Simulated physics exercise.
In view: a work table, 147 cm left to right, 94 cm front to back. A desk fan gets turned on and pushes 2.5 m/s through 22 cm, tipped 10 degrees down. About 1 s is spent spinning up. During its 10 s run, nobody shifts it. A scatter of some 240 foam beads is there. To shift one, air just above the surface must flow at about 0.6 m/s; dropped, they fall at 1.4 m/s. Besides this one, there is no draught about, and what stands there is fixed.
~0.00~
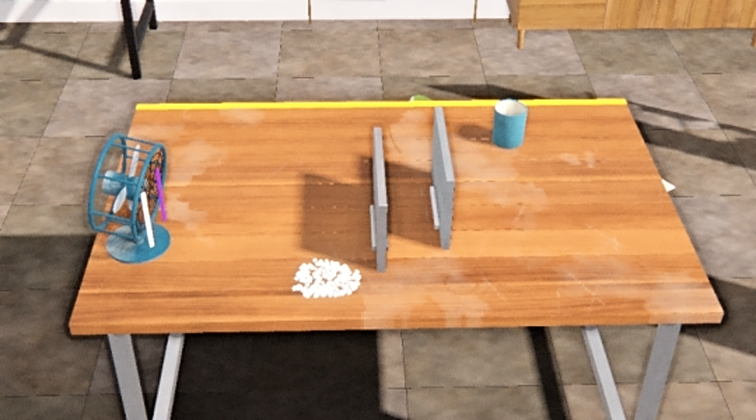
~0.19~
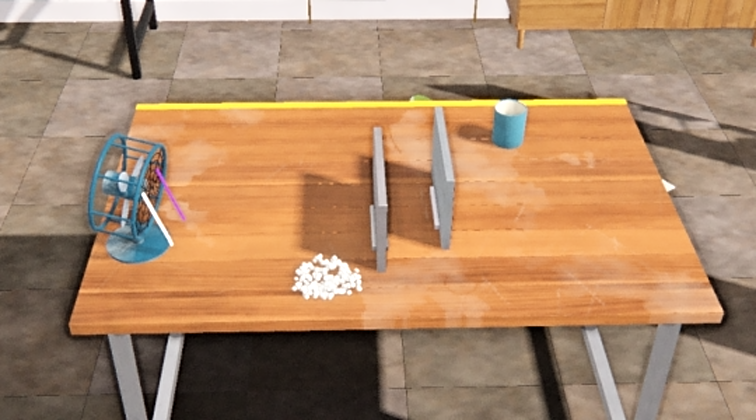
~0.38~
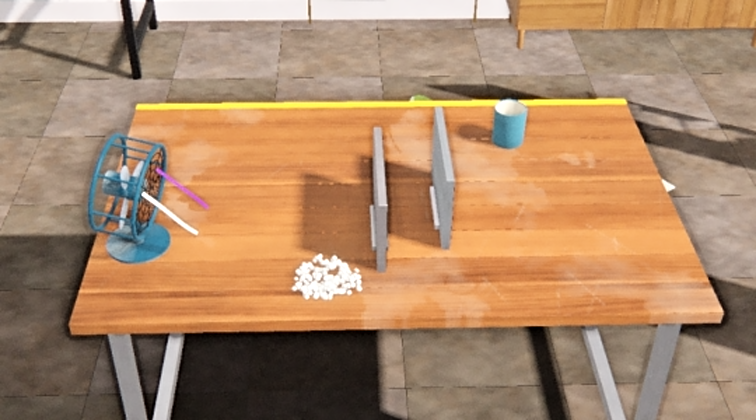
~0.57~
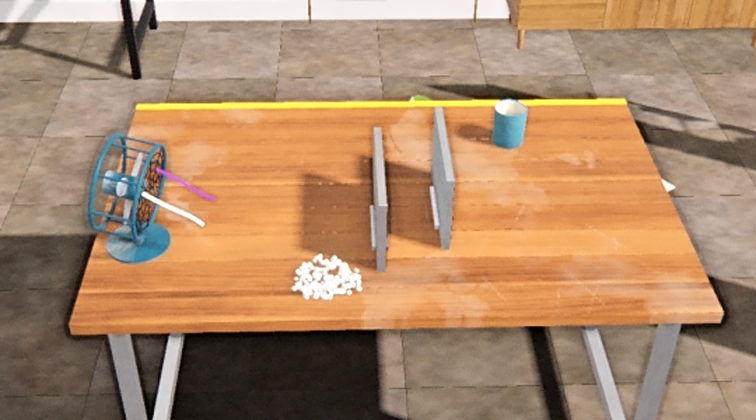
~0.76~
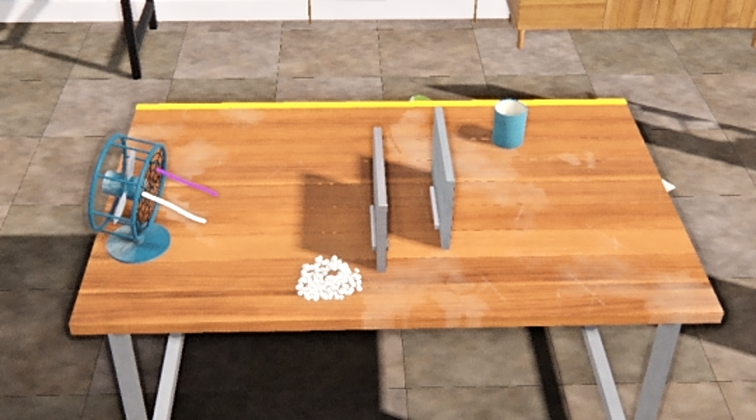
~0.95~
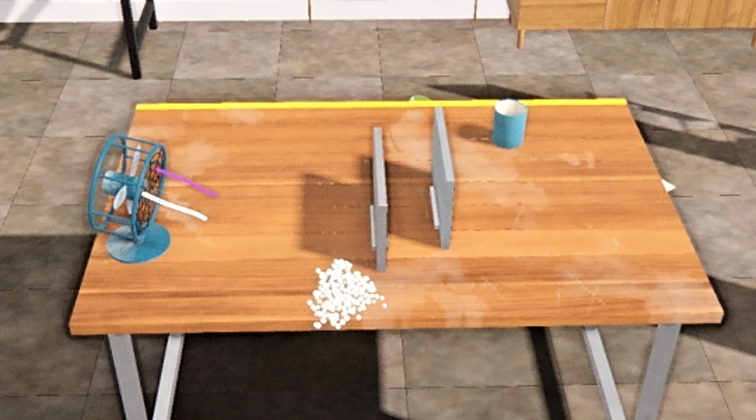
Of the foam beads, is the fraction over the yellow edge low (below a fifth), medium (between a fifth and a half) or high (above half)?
It is low.
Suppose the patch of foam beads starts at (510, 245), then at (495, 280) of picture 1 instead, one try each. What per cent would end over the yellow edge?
Roughly 0 %, then 0 %.
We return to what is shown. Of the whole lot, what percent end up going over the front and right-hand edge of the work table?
About 100 % front, about 0 % right-hand.
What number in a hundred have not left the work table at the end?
Around 0 in a hundred remain.
After 2.0 s the count stands so, 0 % are over the yellow edge.
After 3.2 s the count stands so, 0 % are over the yellow edge.
After 5.5 s the count stands so, 0 % are over the yellow edge.
After 10.0 s, at the end, 0 % are over the yellow edge.
